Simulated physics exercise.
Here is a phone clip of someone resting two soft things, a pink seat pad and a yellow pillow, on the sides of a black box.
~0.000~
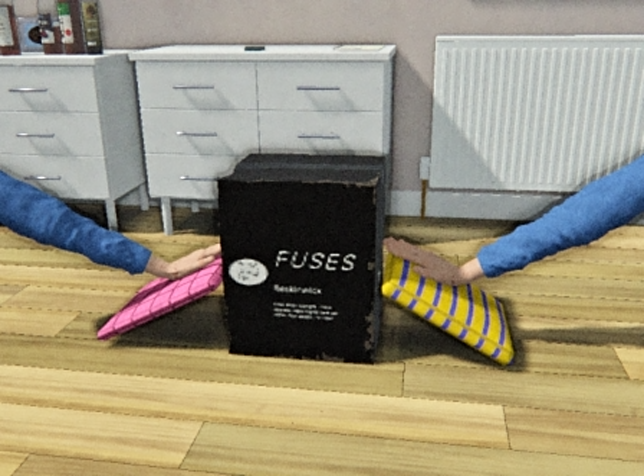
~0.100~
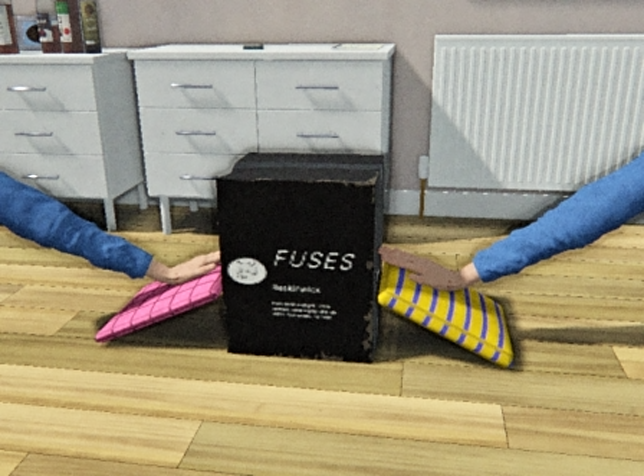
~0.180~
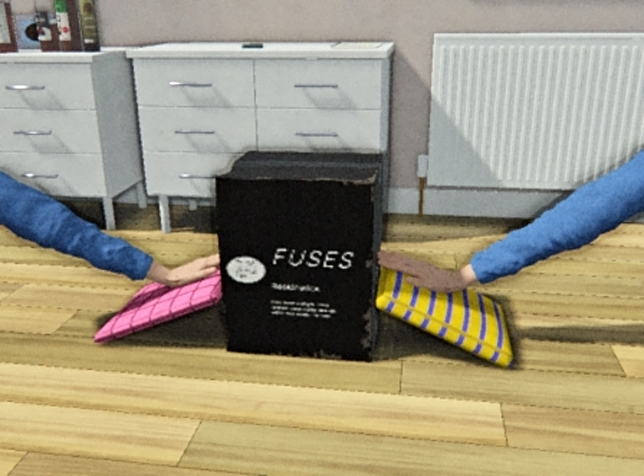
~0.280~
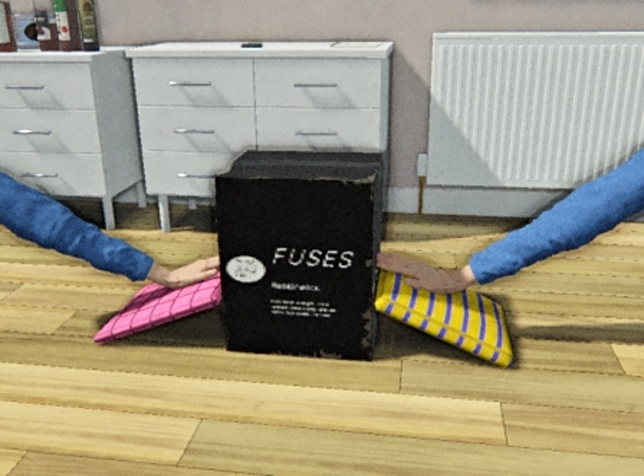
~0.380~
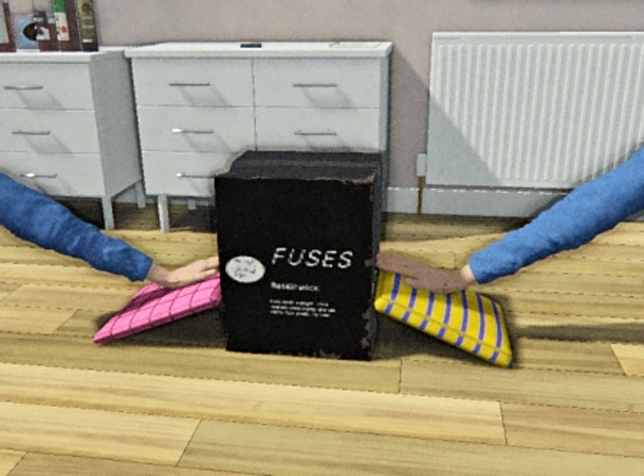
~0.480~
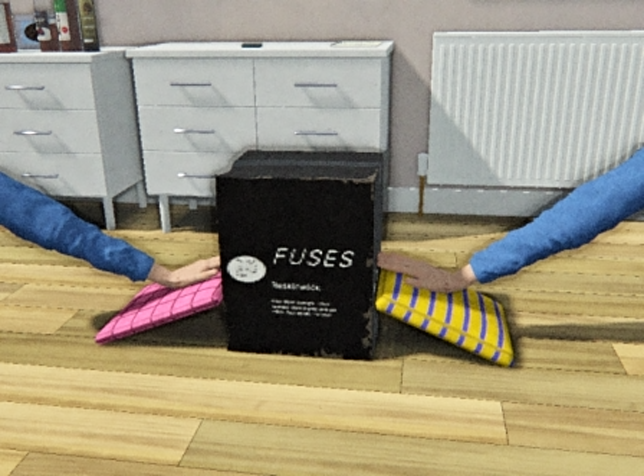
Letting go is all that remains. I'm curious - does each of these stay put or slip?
Here is how it goes: The pink seat pad slips down; the yellow pillow slips down.
After 0.68 s, seat pad flat on the floor near (176, 308); pillow flat on the floor near (446, 319).
After 0.84 s, seat pad flat on the floor near (176, 314); pillow flat on the floor near (448, 325).
After 1.20 s, seat pad flat on the floor near (176, 314); pillow flat on the floor near (447, 326).
At rest, seat pad flat on the floor near (176, 314); pillow flat on the floor near (446, 325). The pink seat pad slips and lies down and the yellow pillow slumps to the floor.
